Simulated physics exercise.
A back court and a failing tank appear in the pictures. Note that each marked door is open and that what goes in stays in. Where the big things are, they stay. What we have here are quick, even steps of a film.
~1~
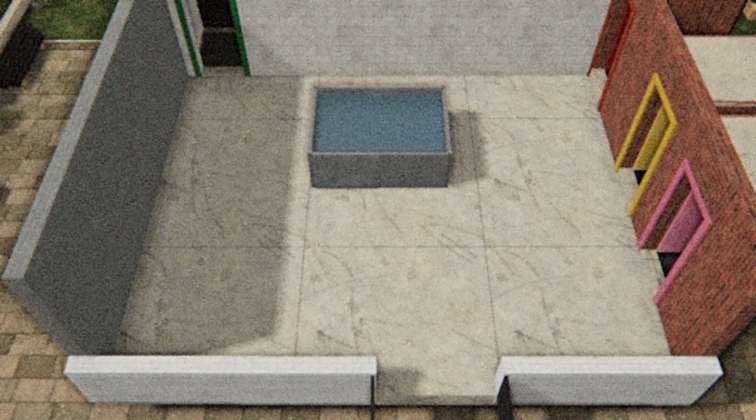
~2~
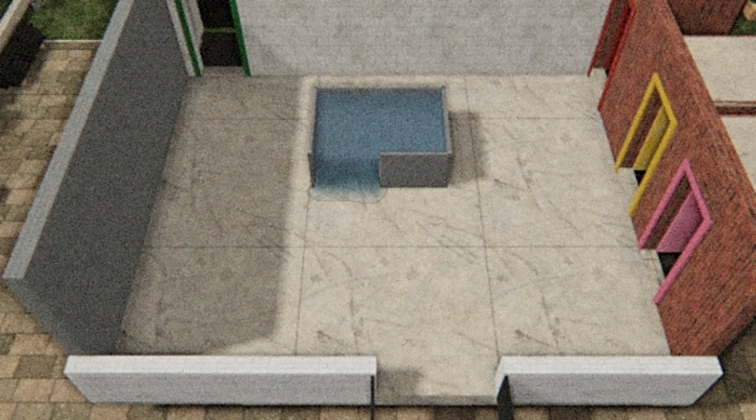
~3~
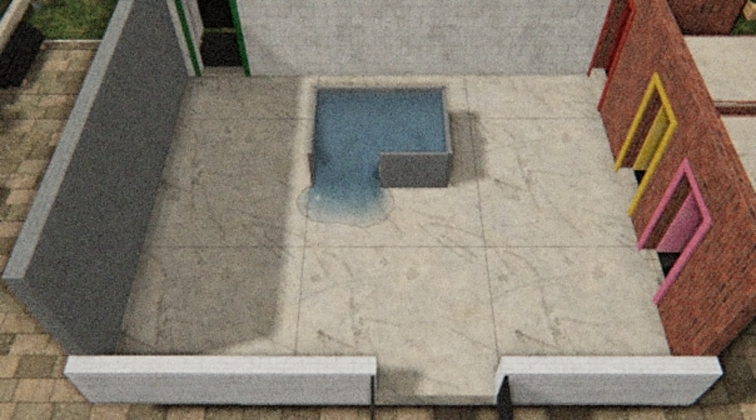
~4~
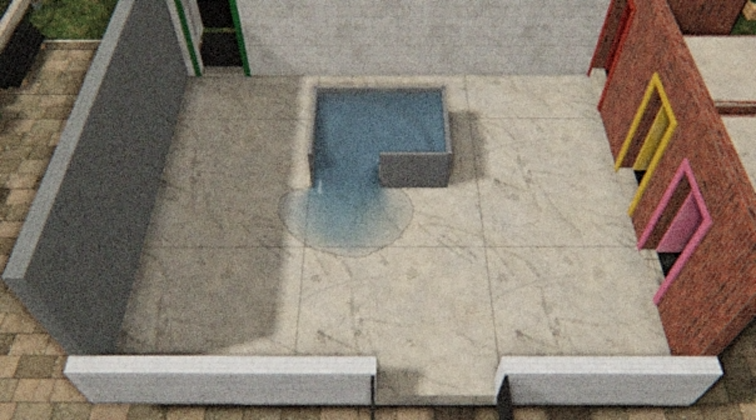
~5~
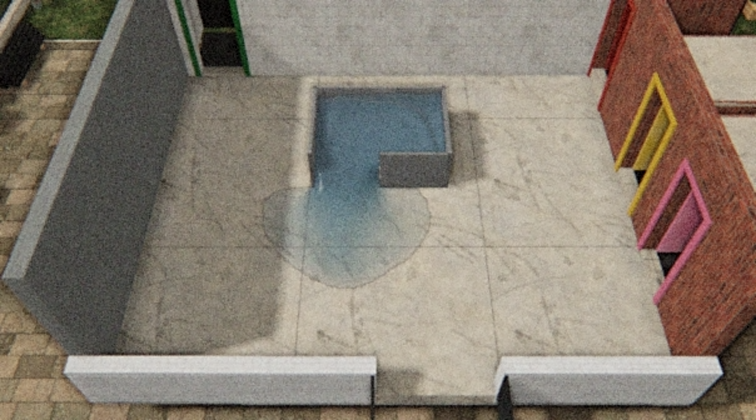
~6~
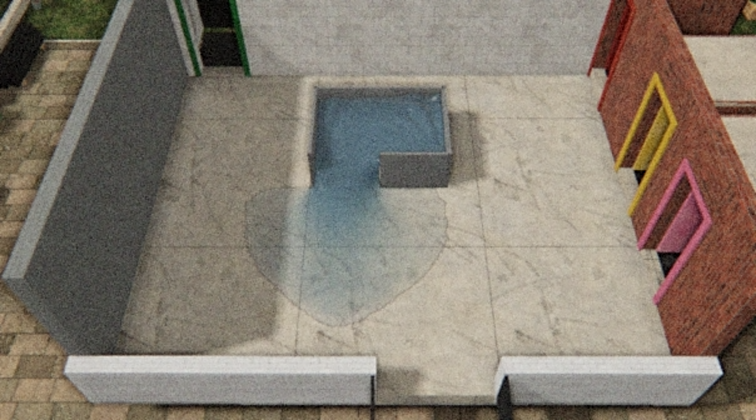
Water pours from a gap in the tank's front wall and spreads across the courtyard floor.
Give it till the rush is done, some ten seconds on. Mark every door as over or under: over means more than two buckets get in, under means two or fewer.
Green door - over; red door - under; yellow door - under; pink door - under.
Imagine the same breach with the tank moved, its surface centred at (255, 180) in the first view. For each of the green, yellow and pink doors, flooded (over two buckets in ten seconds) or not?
Door by door - green tops it, yellow misses it, pink tops it.
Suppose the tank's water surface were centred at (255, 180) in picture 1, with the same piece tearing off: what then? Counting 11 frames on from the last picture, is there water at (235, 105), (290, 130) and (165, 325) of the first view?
Readings in order: No flood; no flood; flood.
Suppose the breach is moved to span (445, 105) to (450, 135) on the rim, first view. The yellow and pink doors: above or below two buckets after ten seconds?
Then: The yellow door goes over; the pink door lets more in.
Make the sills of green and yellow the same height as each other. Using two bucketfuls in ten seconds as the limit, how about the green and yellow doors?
Looking at green first, it remains below the limit, but yellow remains below the limit.
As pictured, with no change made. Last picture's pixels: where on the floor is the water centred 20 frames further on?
Estimate: (316, 244).
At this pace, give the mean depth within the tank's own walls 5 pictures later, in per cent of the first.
I'd put it close to 62 in a hundred.
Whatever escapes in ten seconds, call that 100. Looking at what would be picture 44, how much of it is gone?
Roughly 70 percent.
A moment on, water covers 30 % of the floor; the green door not reached, the red door not reached, the yellow door not reached, the pink door not reached.
Next, water covers 35 % of the floor; the green door not reached, the red door not reached, the yellow door not reached, the pink door not reached.
Then, water covers 35 % of the floor; the green door not reached, the red door not reached, the yellow door not reached, the pink door not reached.
Later, water covers 60 % of the floor; the green door wet at the sill, nothing in, the red door not reached, the yellow door not reached, the pink door wet at the sill, nothing in.
In the end, water covers 75 % of the floor; the green door over two buckets in, the red door not reached, the yellow door wet at the sill, nothing in, the pink door wet at the sill, nothing in.
